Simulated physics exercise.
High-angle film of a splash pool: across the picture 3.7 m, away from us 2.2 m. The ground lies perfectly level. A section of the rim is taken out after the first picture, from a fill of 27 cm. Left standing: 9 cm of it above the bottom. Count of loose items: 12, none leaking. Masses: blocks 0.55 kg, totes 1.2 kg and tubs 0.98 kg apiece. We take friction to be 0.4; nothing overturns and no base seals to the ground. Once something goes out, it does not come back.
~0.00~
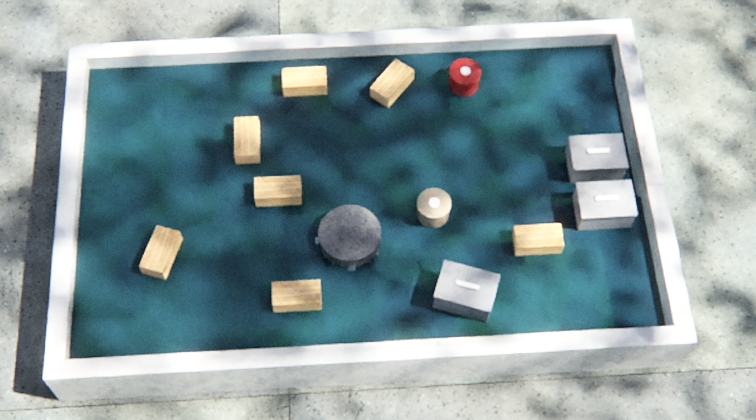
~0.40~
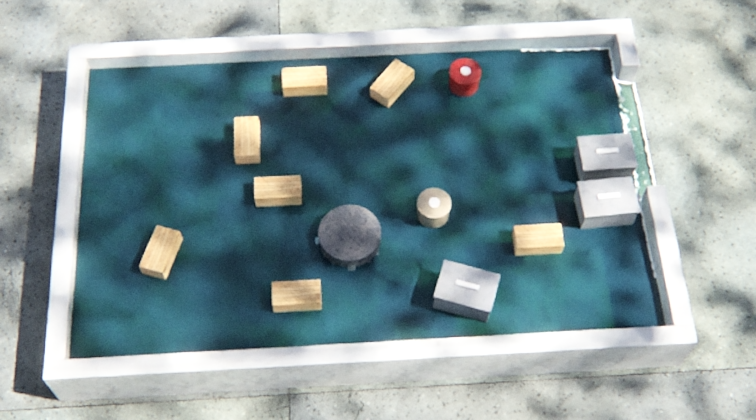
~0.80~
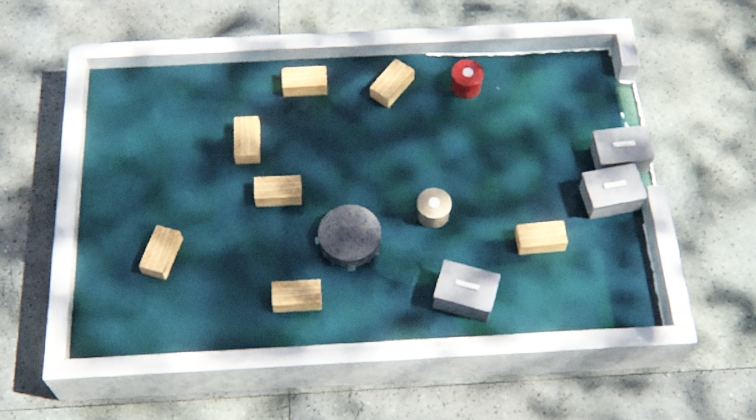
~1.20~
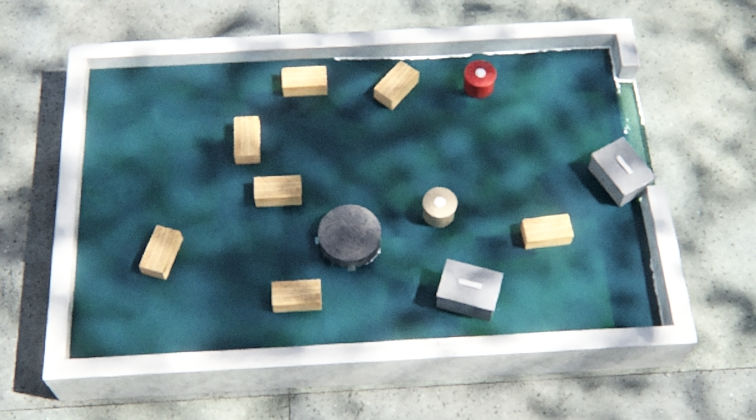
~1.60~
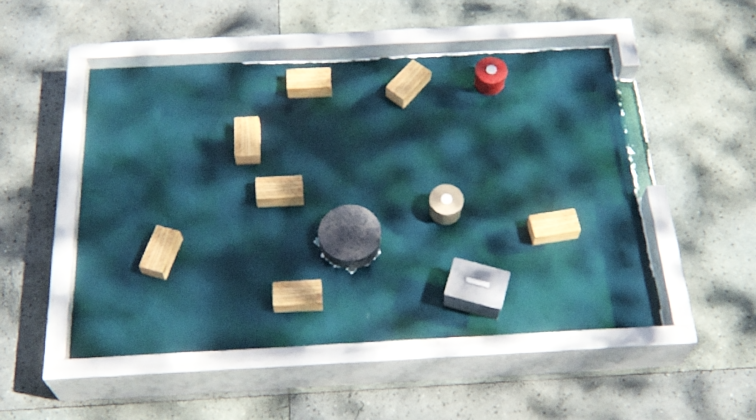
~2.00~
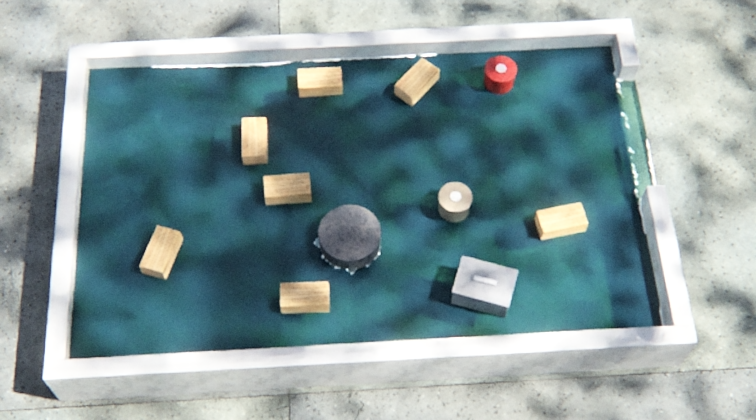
A rectangular splash pool with a pale rim sits on level, sun-dappled stone, seen from high above by a still camera. Wooden blocks float around a dark round object in dark teal water, with a red tub at upper right, a tan tub near the middle and three grey totes at right. A section of the right rim disappears, two totes slip out through the gap, and the remaining nearby items drift slowly rightward.
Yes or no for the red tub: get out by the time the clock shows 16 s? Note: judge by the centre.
Note: Red tub has gone out by then.
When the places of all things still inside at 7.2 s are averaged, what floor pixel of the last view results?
I'd say about (403, 200) in the last view.
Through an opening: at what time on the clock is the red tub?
It should be at around 6.0 seconds.
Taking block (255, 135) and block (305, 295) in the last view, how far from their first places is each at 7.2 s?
In turn they sit 40 cm and 50 cm away.
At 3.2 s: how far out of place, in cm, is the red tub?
About 50 cm out of place.
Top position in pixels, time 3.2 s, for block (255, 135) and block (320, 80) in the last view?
Roughly (282, 133), then roughly (349, 76).
After 3.2 s the red tub is near (536, 70), 0.5 m from its start, afloat; 2 of 12 are out; 10 afloat.
After 7.2 s the red tub has gone out; 4 of 12 are out; 8 afloat.
After 12.0 s the red tub has gone out; 6 of 12 are out; 6 afloat.
After 16.0 s the red tub has gone out; 6 of 12 are out; 6 afloat.
